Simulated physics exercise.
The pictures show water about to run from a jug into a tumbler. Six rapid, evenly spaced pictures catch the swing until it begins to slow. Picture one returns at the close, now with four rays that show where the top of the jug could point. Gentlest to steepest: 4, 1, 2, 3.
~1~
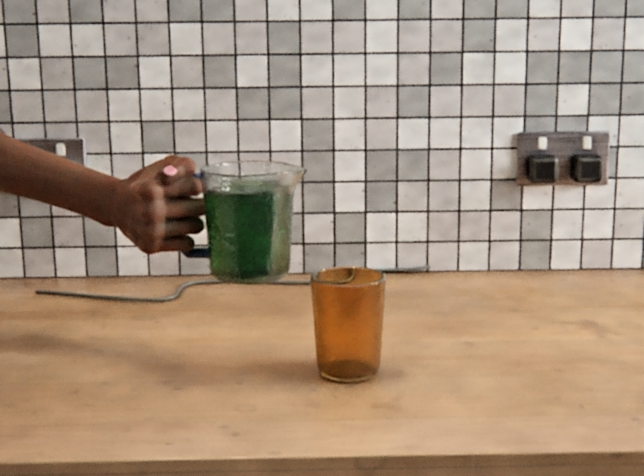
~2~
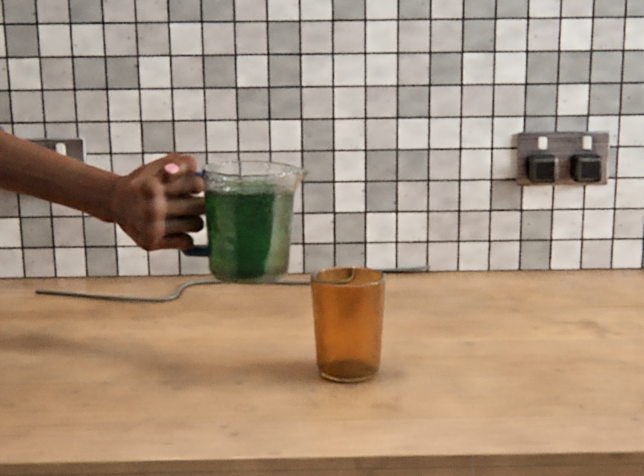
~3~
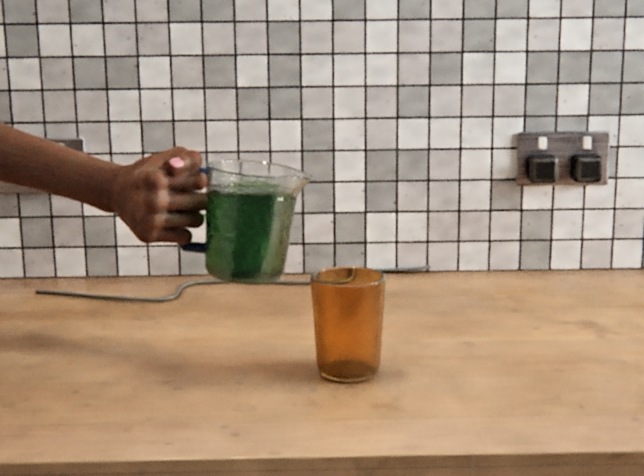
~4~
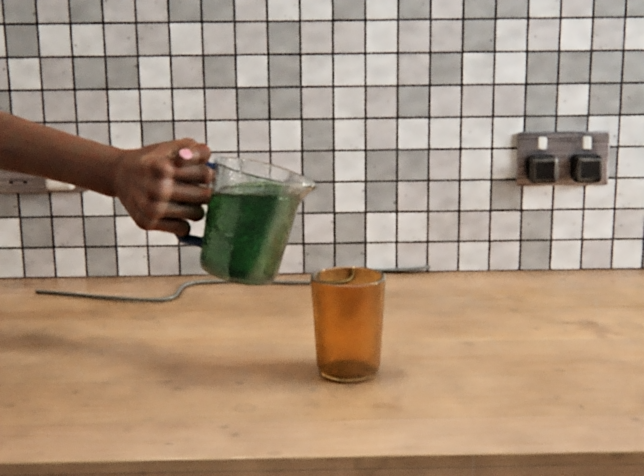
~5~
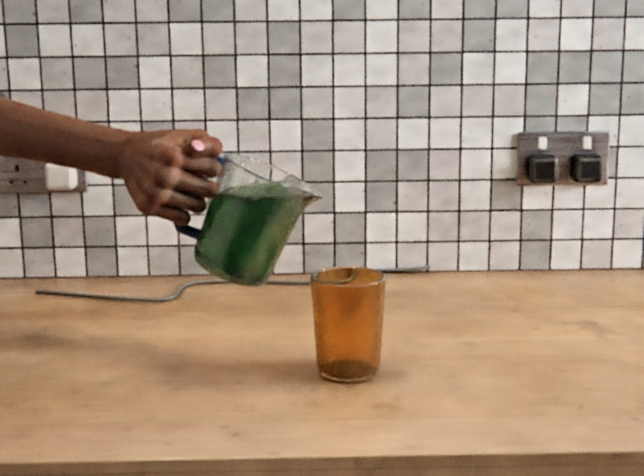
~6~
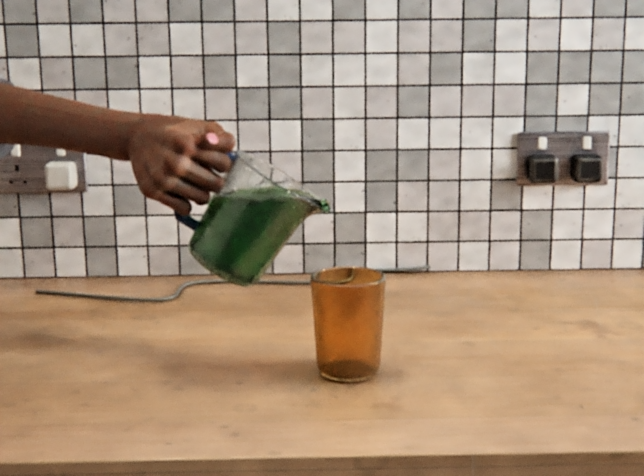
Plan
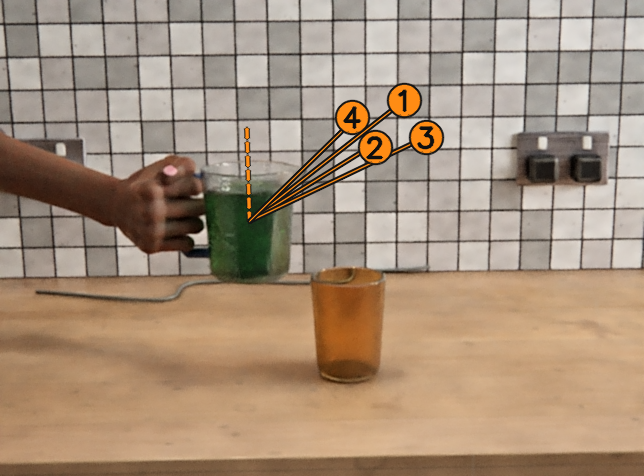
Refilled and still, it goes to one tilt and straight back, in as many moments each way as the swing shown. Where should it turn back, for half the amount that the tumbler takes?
2.
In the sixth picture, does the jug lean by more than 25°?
Yes, it does.
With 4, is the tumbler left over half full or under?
Under.
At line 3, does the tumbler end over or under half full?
Over half.
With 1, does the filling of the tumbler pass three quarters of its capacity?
No, less.
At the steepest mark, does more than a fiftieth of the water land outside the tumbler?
No, it does not.
On the marked copy, 1 at (390, 111); 2 at (359, 153); 3 at (410, 144); 4 at (341, 131).
With 1, the tumbler ends with about 37 % of what it can hold.
With 2, the tumbler ends with about 49 % of what it can hold.
With 3, the tumbler ends with about 63 % of what it can hold.
With 4, the tumbler ends with about 26 % of what it can hold.
